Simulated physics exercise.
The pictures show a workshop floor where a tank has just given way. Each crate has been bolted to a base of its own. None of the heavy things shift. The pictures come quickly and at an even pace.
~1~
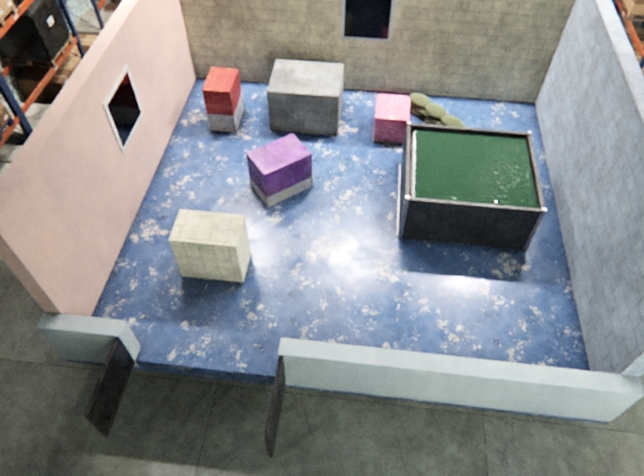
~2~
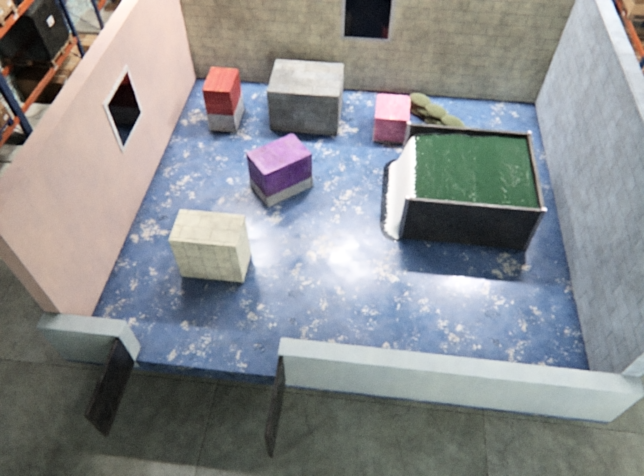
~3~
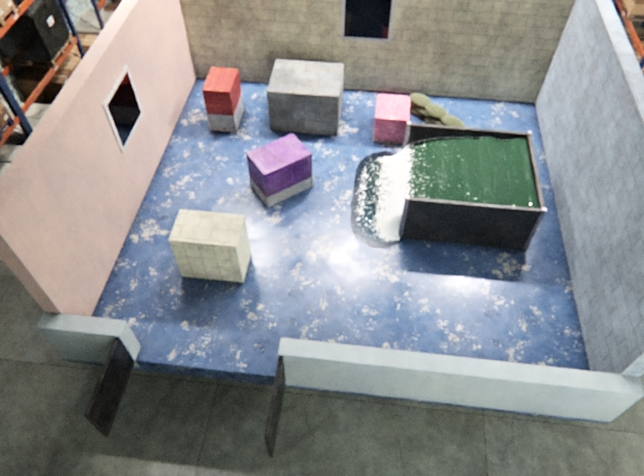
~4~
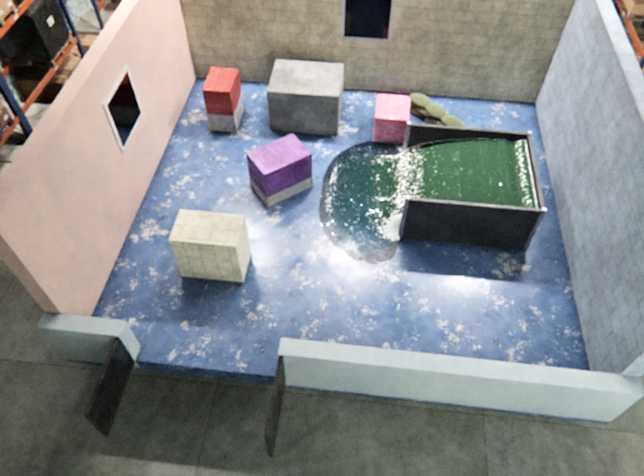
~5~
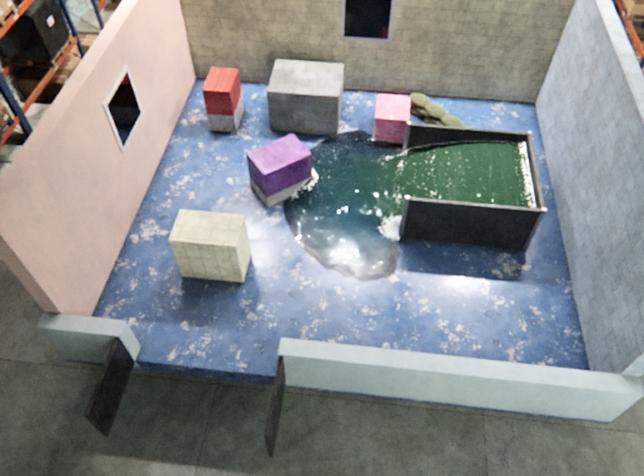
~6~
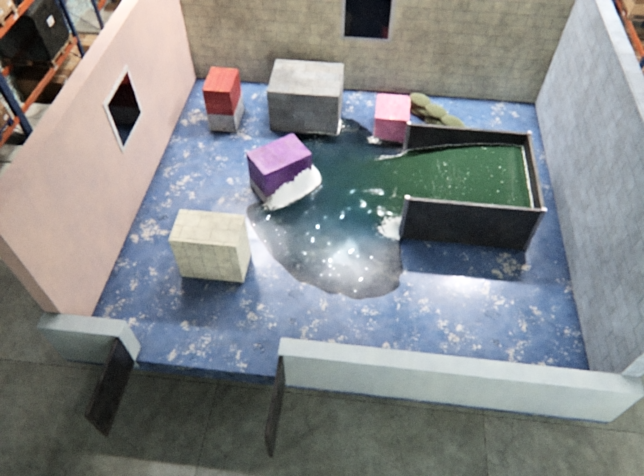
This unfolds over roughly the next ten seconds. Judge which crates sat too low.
The red crate was not too low. The purple crate was too low. The pink crate was too low.
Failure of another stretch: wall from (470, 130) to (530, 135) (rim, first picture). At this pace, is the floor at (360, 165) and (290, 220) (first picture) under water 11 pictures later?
In the order asked: Swamped and left untouched.
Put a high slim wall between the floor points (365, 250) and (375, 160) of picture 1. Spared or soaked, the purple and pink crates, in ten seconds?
Result - purple crate: Not flooded; pink crate: Flooded.
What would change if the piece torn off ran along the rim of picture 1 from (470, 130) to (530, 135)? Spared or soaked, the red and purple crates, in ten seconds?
Note: Red one is left dry; purple one is left dry.
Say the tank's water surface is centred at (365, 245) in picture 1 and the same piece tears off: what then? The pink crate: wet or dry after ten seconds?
Pink crate: Overtopped.
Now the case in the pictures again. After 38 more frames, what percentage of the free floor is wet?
Estimate: Some 85 in a hundred.
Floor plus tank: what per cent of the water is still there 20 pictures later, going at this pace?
Result: Close to 92 %.
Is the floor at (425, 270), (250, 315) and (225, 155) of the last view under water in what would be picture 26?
First spared, second inundated, third inundated.
A moment on, water covers 35 % of the floor; the red crate water round its plinth, the purple crate water round its plinth, the pink crate water round its plinth.
Next, water covers 50 % of the floor; the red crate water round its plinth, the purple crate water round its plinth, the pink crate water round its plinth.
Then, water covers 60 % of the floor; the red crate water round its plinth, the purple crate water round its plinth, the pink crate water round its plinth.
Later, water covers 85 % of the floor; the red crate water round its plinth, the purple crate water round its plinth, the pink crate water round its plinth.
In the end, water covers 100 % of the floor; the red crate stayed above the water, the purple crate was topped, the pink crate was topped.
